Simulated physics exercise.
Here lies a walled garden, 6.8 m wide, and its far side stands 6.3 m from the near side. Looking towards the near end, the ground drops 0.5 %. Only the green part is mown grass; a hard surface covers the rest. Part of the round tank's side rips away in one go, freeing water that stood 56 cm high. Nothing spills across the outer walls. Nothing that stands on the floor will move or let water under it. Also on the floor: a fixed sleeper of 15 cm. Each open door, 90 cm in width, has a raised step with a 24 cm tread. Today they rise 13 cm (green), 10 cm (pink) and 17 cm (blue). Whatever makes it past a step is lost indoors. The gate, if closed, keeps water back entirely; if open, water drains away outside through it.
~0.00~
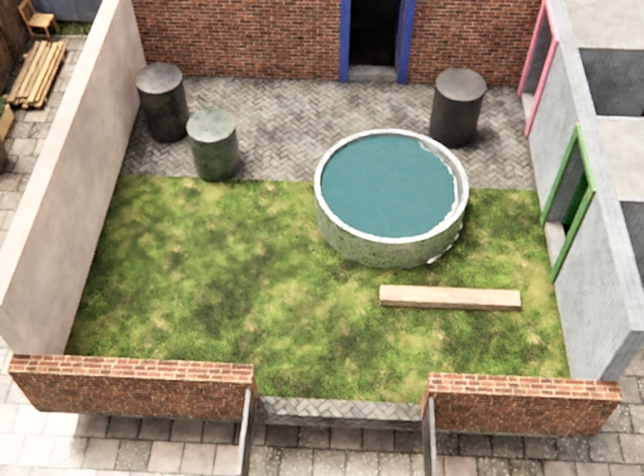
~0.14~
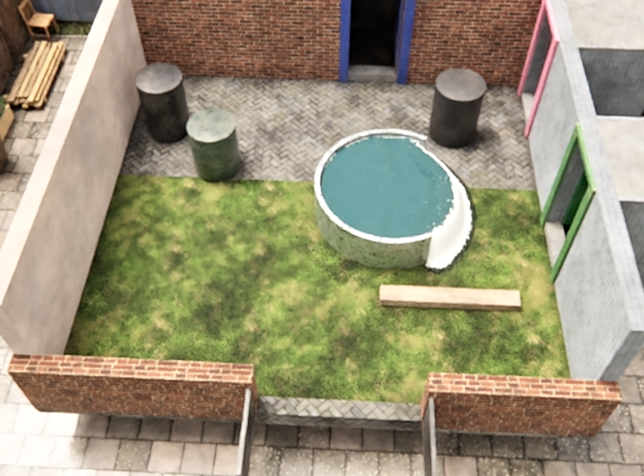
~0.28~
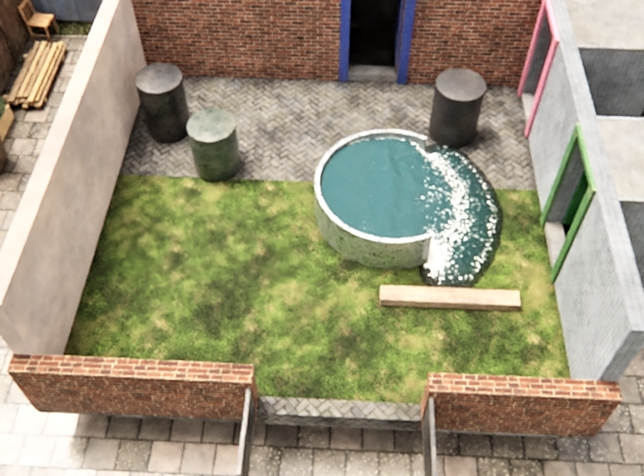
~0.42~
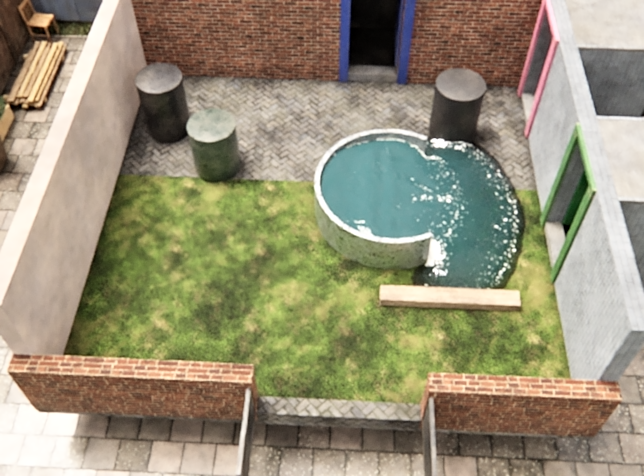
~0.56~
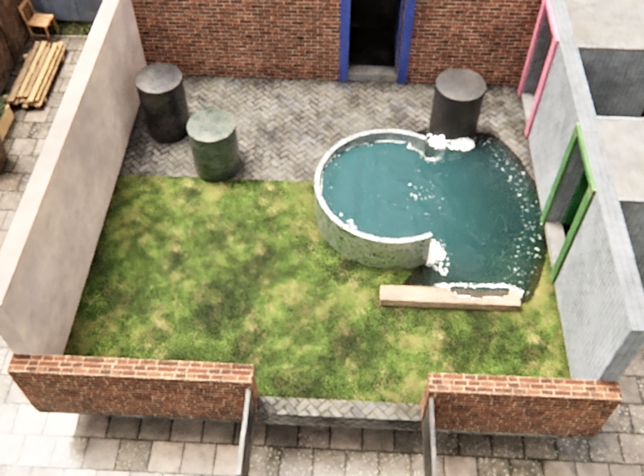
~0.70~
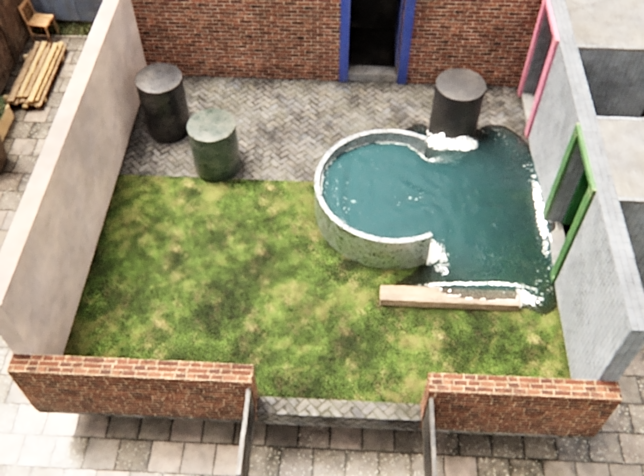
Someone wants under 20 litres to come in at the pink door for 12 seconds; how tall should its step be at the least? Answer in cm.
It should be at least about 14 cm tall.
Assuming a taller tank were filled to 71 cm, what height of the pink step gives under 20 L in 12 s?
Roughly 19 cm high.
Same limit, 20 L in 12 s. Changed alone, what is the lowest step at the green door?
For green, a step near 25 cm.
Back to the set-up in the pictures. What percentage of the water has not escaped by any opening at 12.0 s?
About 84 %.
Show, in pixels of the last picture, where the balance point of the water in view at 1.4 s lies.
The centre of all the water is around (440, 211).
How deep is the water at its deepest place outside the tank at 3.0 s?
24 cm.
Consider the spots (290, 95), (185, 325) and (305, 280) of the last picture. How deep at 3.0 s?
About 0, 0 and 0 cm.
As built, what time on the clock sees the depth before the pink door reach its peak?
3.4 s.
After 1.4 s water covers 20 % of the floor, deepest (34 cm) near (534, 215); 11 cm at the pink door, 1 litre in over its 10 cm step.
After 3.0 s water covers 30 % of the floor, deepest (24 cm) near (493, 92); 14 cm at the pink door, 12 litres in over its 10 cm step.
After 12.0 s water covers 95 % of the floor, deepest (7 cm) near (484, 290); 4 cm at the pink door, 46 litres in over its 10 cm step.
At the pink door as built, the water arrived by 1.0 s and peaked near 18 cm at 3.4 s.
With a step of 12 cm, 30 litres would have come in within the 12 s; with 16 cm, 11 litres. So under 20 litres takes about 14 cm.
